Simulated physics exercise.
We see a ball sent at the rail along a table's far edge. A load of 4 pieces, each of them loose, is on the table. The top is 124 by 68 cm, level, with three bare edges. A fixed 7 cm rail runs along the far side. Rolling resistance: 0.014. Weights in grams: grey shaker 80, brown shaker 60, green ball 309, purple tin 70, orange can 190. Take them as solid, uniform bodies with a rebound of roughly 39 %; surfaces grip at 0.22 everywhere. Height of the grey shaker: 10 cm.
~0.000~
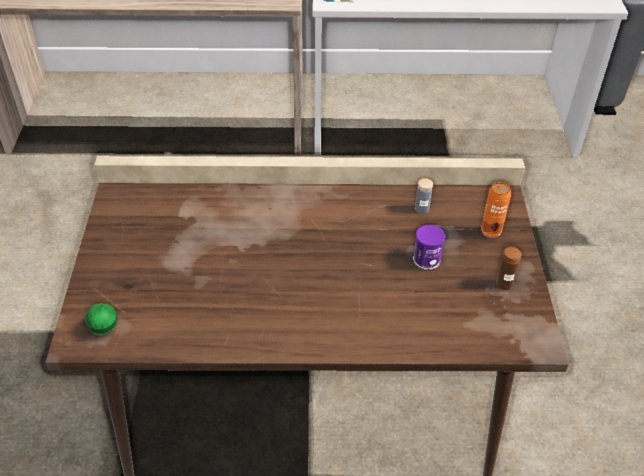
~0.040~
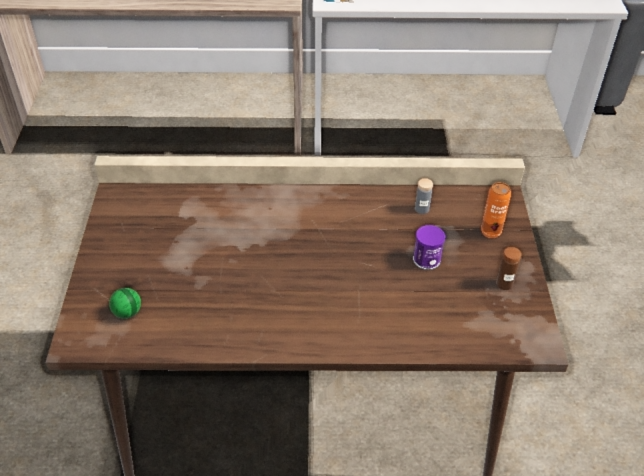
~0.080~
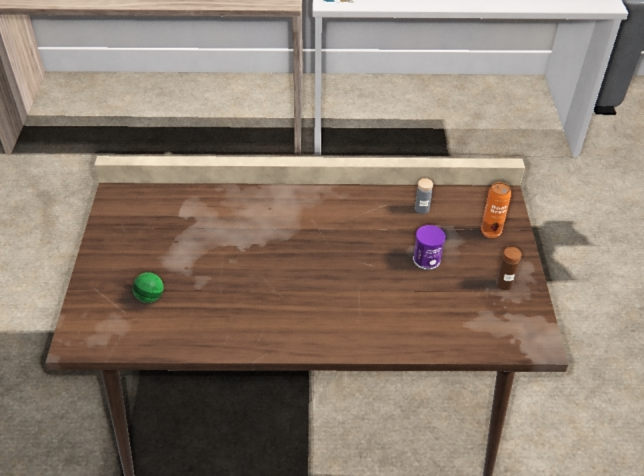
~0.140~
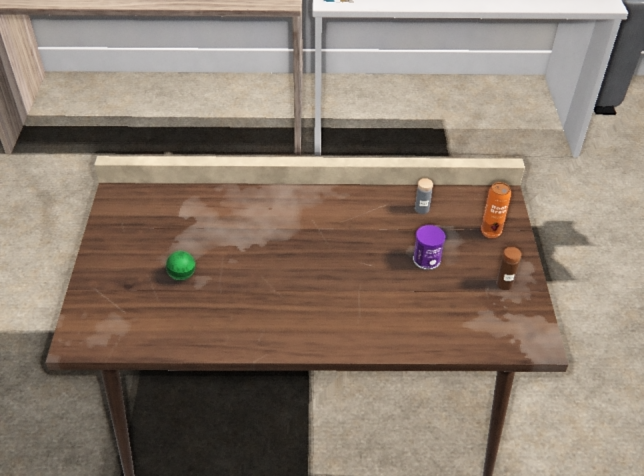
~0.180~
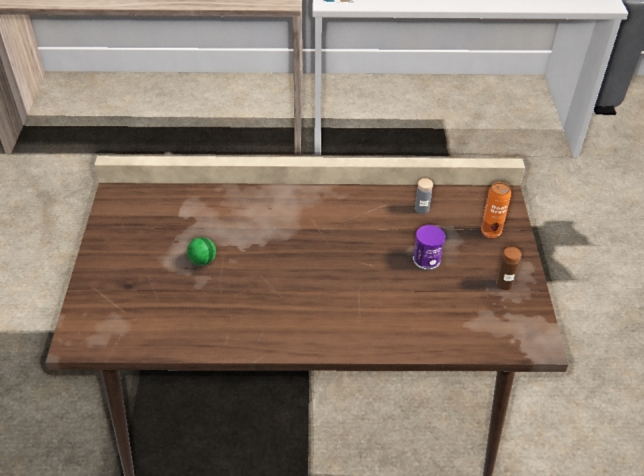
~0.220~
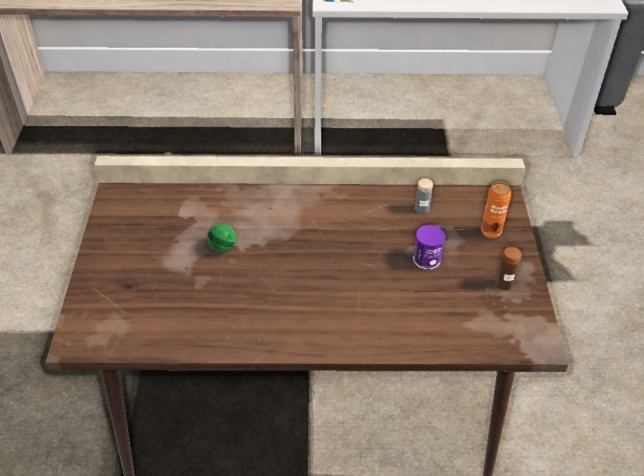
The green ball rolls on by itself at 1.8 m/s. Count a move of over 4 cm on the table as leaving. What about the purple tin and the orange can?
The purple tin keeps its place, the orange can ends elsewhere.
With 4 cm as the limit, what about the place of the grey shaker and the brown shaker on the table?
The grey shaker leaves its spot; the brown shaker stays put.
By 0.62 s, green ball near (379, 203).
By 1.12 s, green ball near (513, 240); orange can tilted 16° near (530, 210); grey shaker 11 cm from its spot.
By 1.52 s, green ball near (571, 333); orange can now off the table; grey shaker 11 cm from its spot.
By 1.72 s, green ball near (570, 438); grey shaker 11 cm from its spot.
When it is over (1.9 s), off the table, orange can; not toppled but over 4 cm from the start, grey shaker; the other 2 within 4 cm of the start. End places, in pixels of the last picture, purple tin near (429, 248).
